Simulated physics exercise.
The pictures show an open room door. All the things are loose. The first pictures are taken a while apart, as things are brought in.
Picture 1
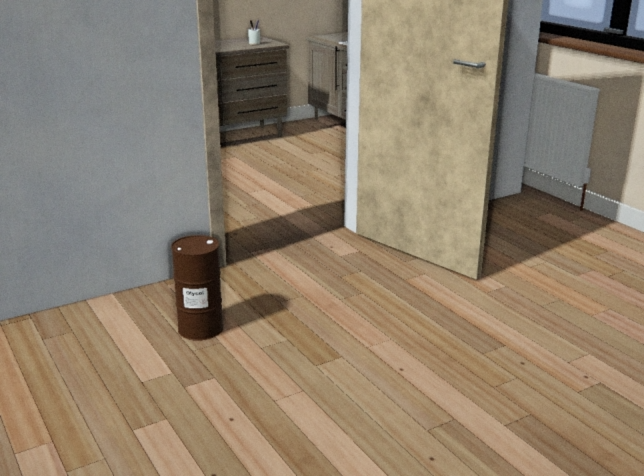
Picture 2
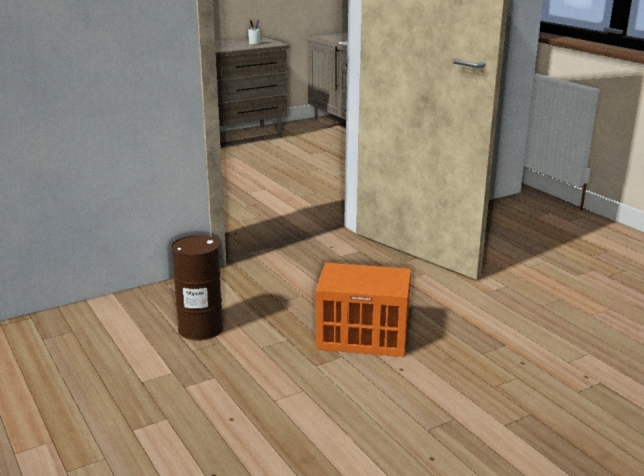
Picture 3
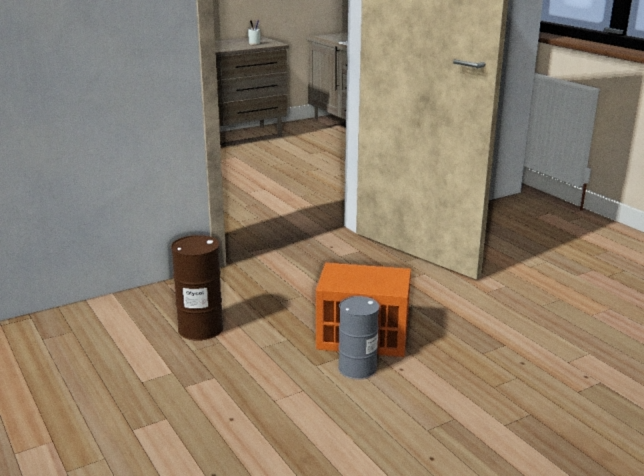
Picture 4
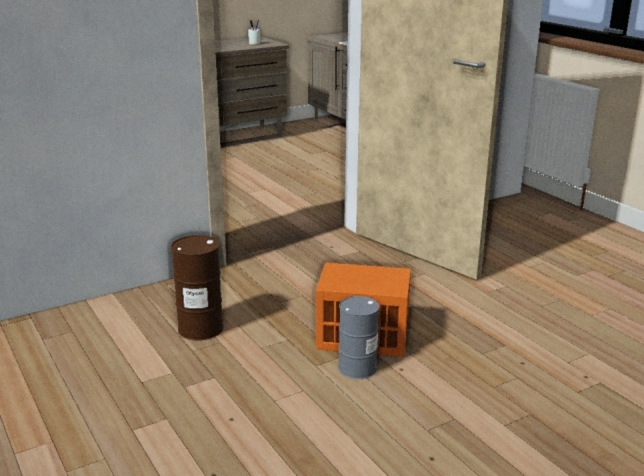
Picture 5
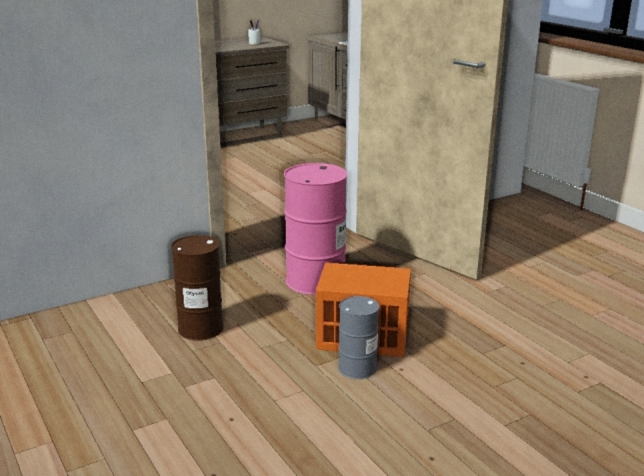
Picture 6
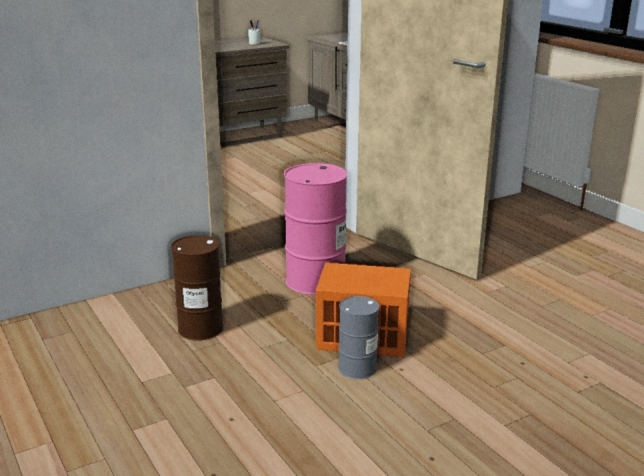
A room with a wood plank floor and a grey wall is seen from a raised, fixed viewpoint, its pale door wide open onto a space with drawers. A brown canister stands left of the doorway, joined in turn by an orange crate to its right, a smaller grey canister before the crate, and a large pink drum behind. The door and camera stay still, and nothing already in place visibly moves.
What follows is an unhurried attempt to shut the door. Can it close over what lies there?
As it turns out, it is blocked.
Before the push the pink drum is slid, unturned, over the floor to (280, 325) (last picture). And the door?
Then it closes.
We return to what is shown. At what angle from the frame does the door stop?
Some 50° open.
Then, 0.80 s later than the last frame, door at 84°.
Then, 1.20 s later than the last frame, door at 64°.
When it is over, door at 50°; all 4 as before. End places, in pixels of the last picture, pink drum near (311, 228).
